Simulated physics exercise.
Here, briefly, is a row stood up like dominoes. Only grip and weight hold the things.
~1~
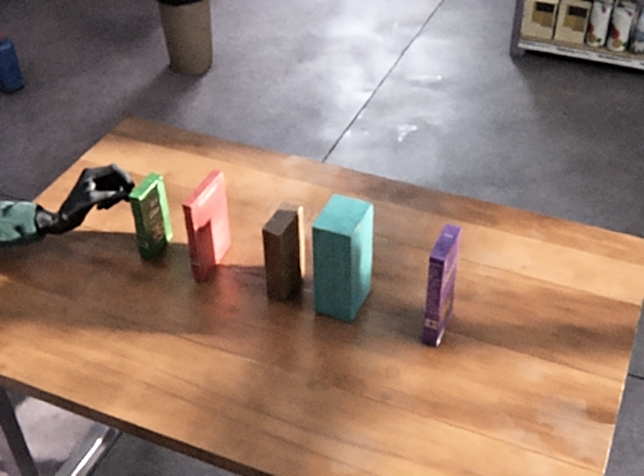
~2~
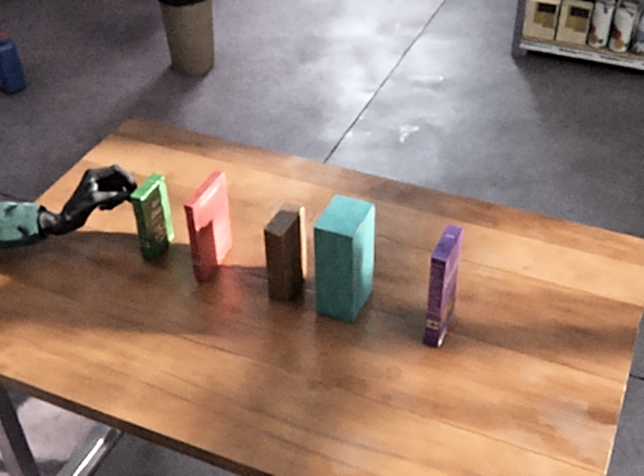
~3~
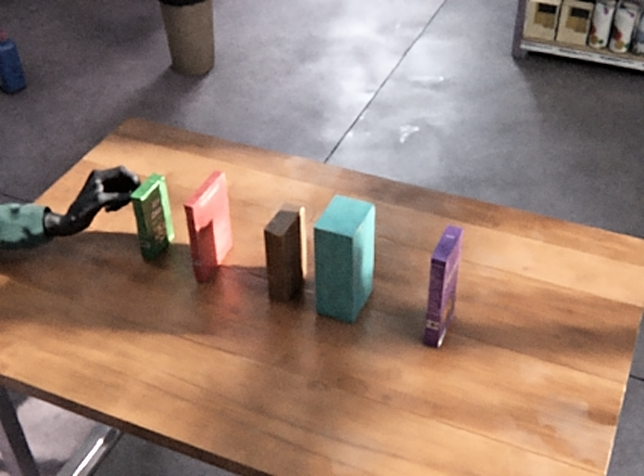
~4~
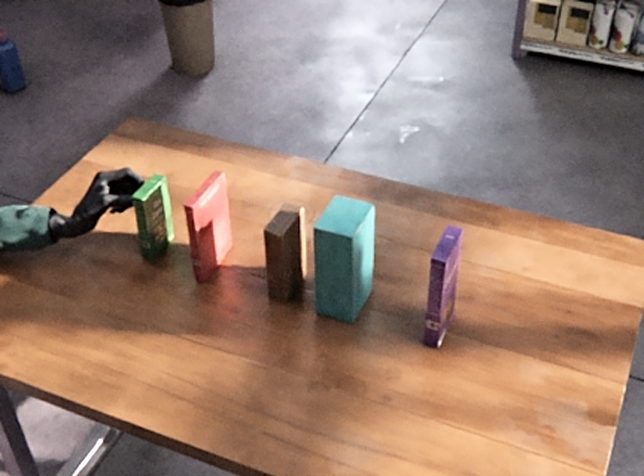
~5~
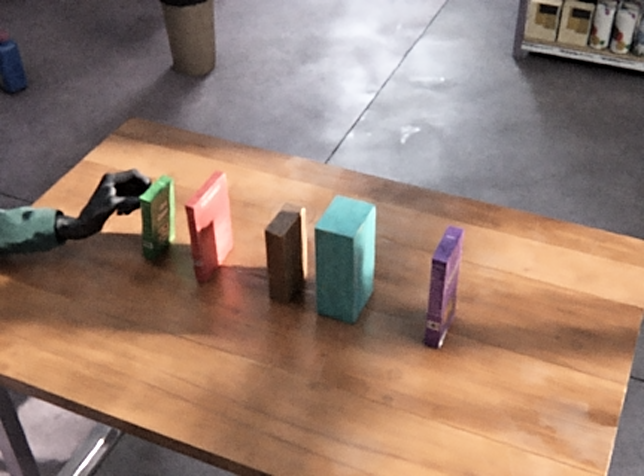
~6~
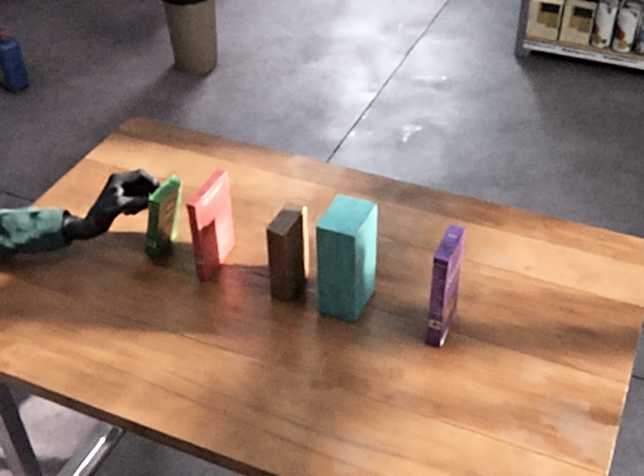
On a wooden table, a black robotic hand pushes the green packet, tilting it rightward.
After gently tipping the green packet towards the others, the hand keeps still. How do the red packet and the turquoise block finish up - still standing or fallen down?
The red packet finishes fallen; the turquoise block finishes standing.
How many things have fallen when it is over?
The count is 2.
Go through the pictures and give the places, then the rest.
In the first picture, red packet (207, 226); turquoise block (342, 259).
In the second picture, brown board (286, 252).
In the third picture, brown board (286, 253).
In the fourth picture, green packet 2° over; brown board (286, 253).
In the fifth picture, green packet 7° over; brown board (287, 253).
In the sixth picture, green packet 13° over; red packet (212, 226); turquoise block (346, 260).
Then, 0.40 s past the last view, green packet 83° over; red packet rocked 42° from its first pose near (243, 242).
Then, 0.60 s past the last view, green packet 90° over; red packet on its side near (238, 257); brown board rocked 3° from its first pose.
Finally, down or leaning hard on the table, red packet; the other 2 still in place. Final places as the last picture's camera would see them, red packet near (236, 264), turquoise block near (346, 260).
